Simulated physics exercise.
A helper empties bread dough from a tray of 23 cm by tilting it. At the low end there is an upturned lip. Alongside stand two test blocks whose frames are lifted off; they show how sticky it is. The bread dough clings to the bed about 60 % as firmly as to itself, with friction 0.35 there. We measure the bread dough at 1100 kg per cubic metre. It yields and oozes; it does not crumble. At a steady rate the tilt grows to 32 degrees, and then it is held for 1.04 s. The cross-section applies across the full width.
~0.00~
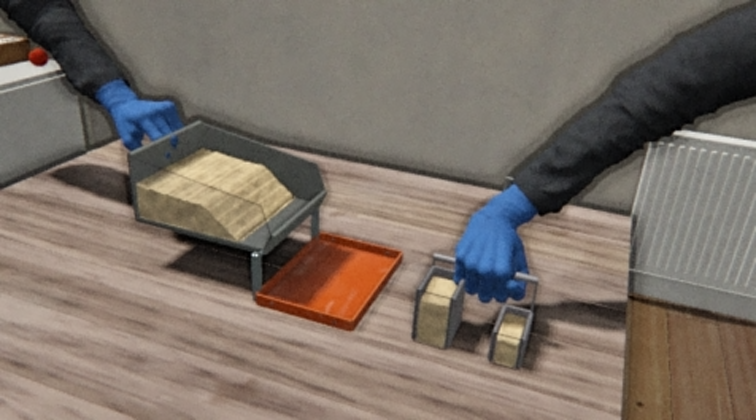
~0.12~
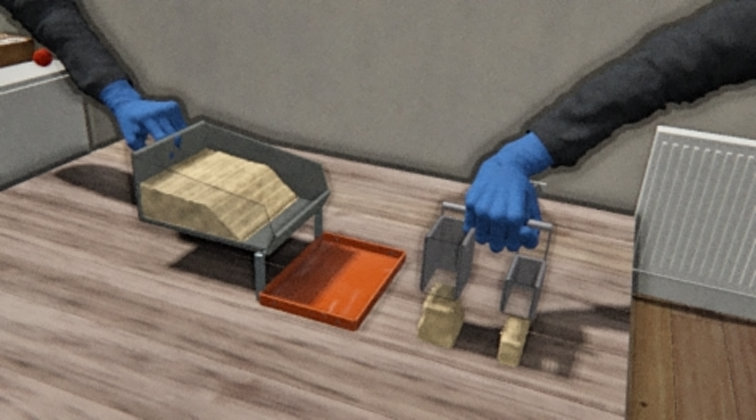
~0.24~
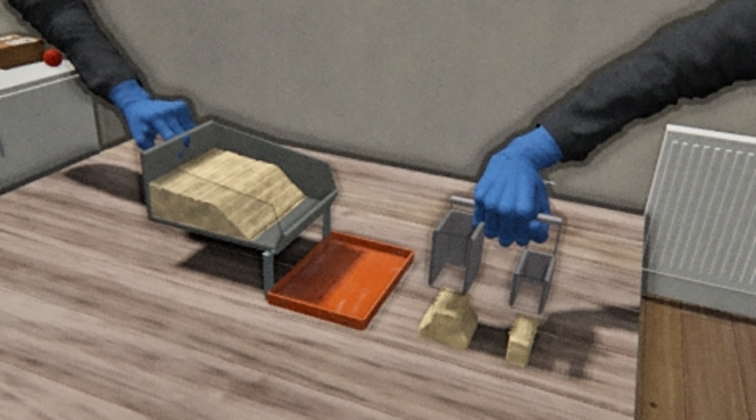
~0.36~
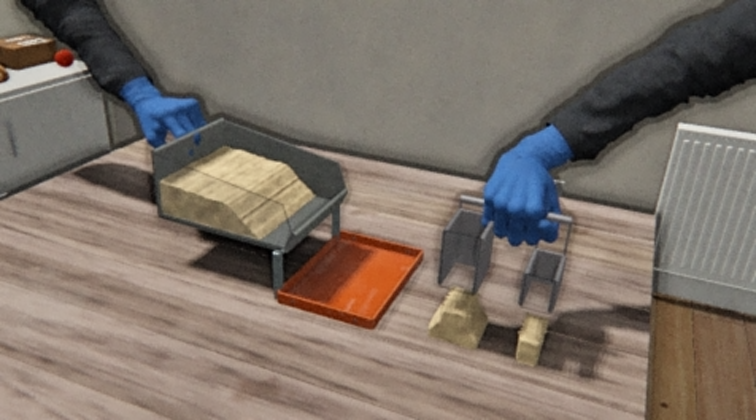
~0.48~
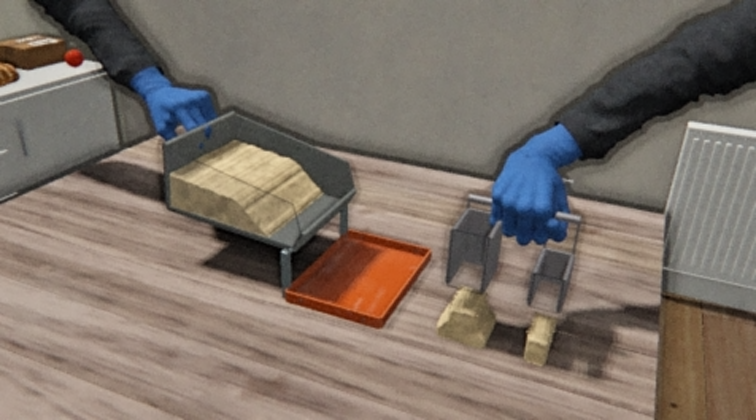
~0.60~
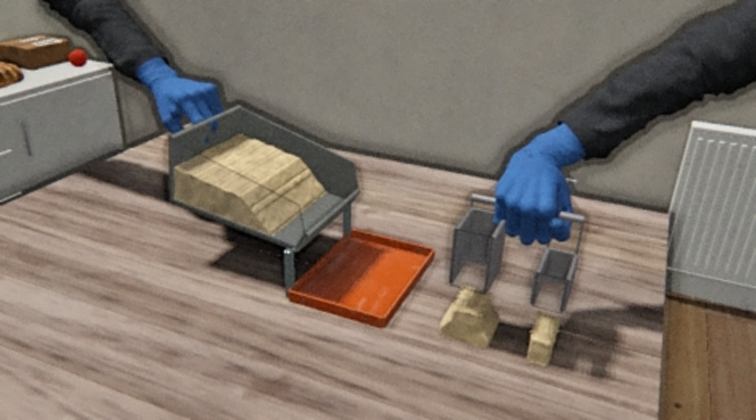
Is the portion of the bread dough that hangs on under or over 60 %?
Lab note: Bread dough retained in excess of 60 %.
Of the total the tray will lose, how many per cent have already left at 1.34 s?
0 %.
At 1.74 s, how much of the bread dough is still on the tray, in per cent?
Roughly 95 per cent.
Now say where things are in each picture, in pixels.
In the first picture, top of the high end at (132, 156), tilt 0 degrees; leading edge of the bread dough at (236, 239); blocks stand 7.5 cm, 4.2 cm (left to right).
In the second picture, top of the high end at (136, 156), tilt 0 degrees; leading edge of the bread dough at (240, 239); blocks stand 6.5 cm, 4.2 cm (left to right).
In the third picture, top of the high end at (145, 156), tilt 0 degrees; leading edge of the bread dough at (248, 238); blocks stand 5.5 cm, 4.2 cm (left to right).
In the fourth picture, top of the high end at (156, 153), tilt 1 degrees; leading edge of the bread dough at (258, 237); blocks stand 5.5 cm, 4.2 cm (left to right).
In the fifth picture, top of the high end at (167, 146), tilt 4 degrees; leading edge of the bread dough at (266, 234); blocks stand 5.5 cm, 4.2 cm (left to right).
In the sixth picture, top of the high end at (173, 139), tilt 7 degrees; leading edge of the bread dough at (270, 233); blocks stand 5.5 cm, 4.2 cm (left to right).
After 0.94 s, the tilt is 16 degrees and 100 % is on the bed.
After 1.34 s, the tilt is 26 degrees and 100 % is on the bed.
After 1.74 s, the tilt is 32 degrees and 96 % is on the bed.
After 2.13 s, the tilt is 32 degrees and 82 % is on the bed.
After 2.65 s, at the end, the tilt is 32 degrees and 82 % is on the bed.
